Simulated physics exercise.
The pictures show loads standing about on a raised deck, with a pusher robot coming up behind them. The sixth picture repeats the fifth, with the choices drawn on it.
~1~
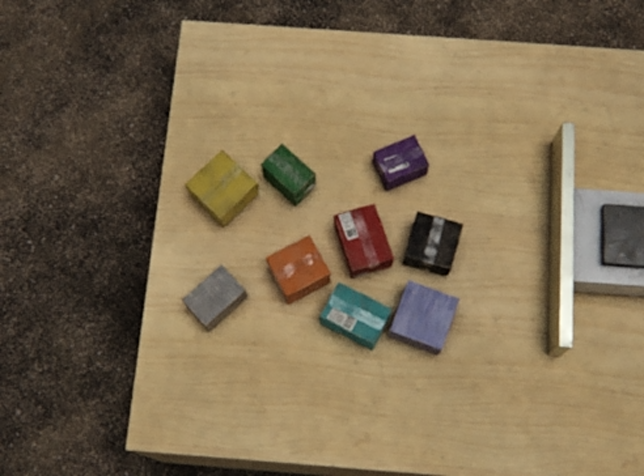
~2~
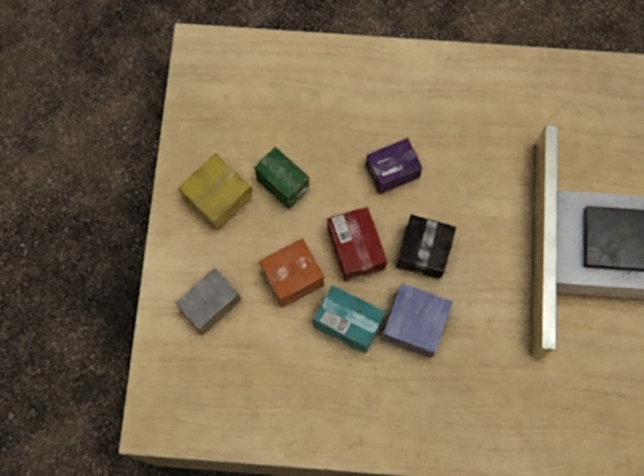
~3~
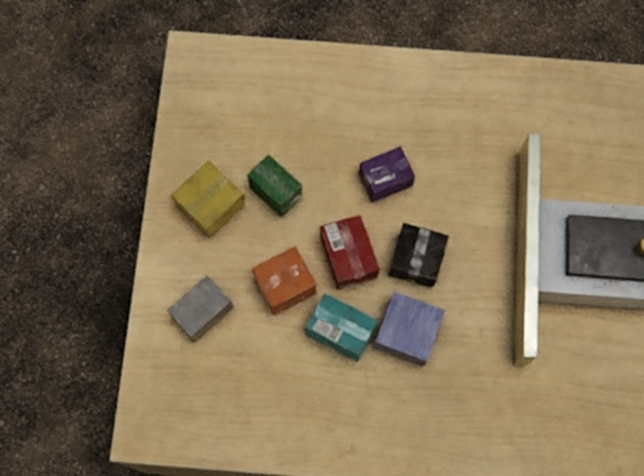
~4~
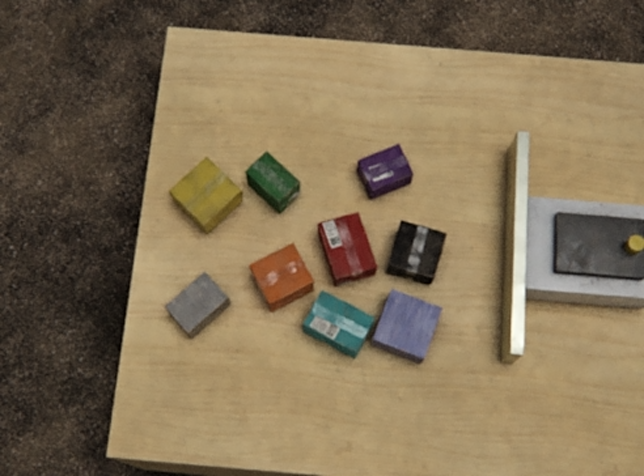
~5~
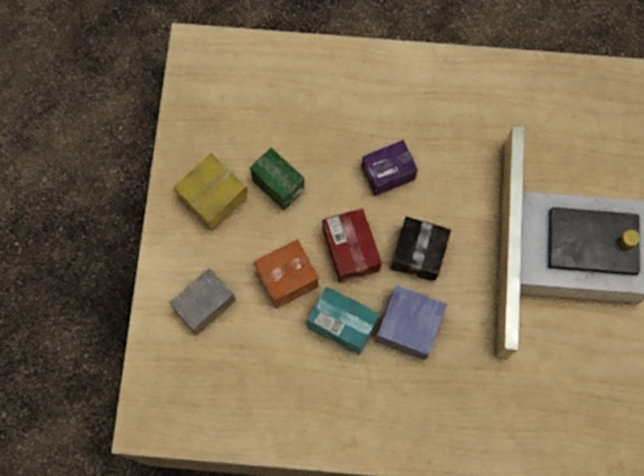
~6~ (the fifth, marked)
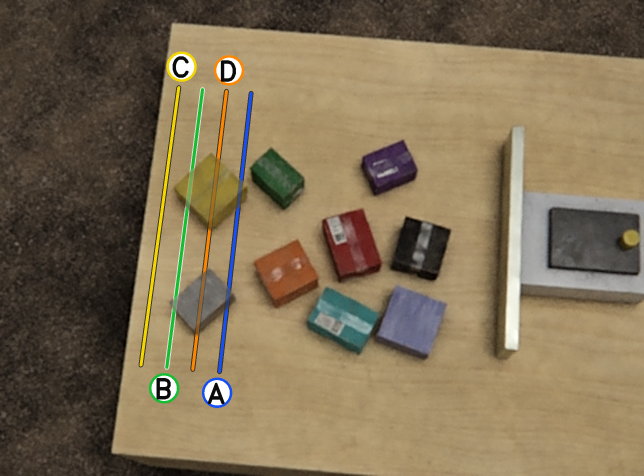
At first, nine colourful boxes sit scattered on a wooden surface, with a pusher's upright plate to their right. The pusher slides leftward, narrowing the gap, and a yellow knob comes into view on its dark top. The view shifts slightly, but the boxes stay in place, still untouched.
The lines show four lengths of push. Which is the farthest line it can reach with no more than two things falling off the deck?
It should halt at A.
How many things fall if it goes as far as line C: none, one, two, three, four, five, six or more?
In all, six or more.
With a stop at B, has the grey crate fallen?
By then, yes.
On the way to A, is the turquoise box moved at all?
By then, yes.
On the marked copy, A at (236, 227); B at (185, 223); C at (161, 221); D at (210, 225).
With A. Early on, robot (487, 232); turquoise box (311, 324); blue crate (373, 321).
Further on, robot (385, 224); grey crate (154, 314); orange parcel (190, 272).
At the end, robot (309, 218); orange parcel over the edge; grey crate over the edge; two fallen.
As for the rest, B drops five; C drops nine; D drops five.
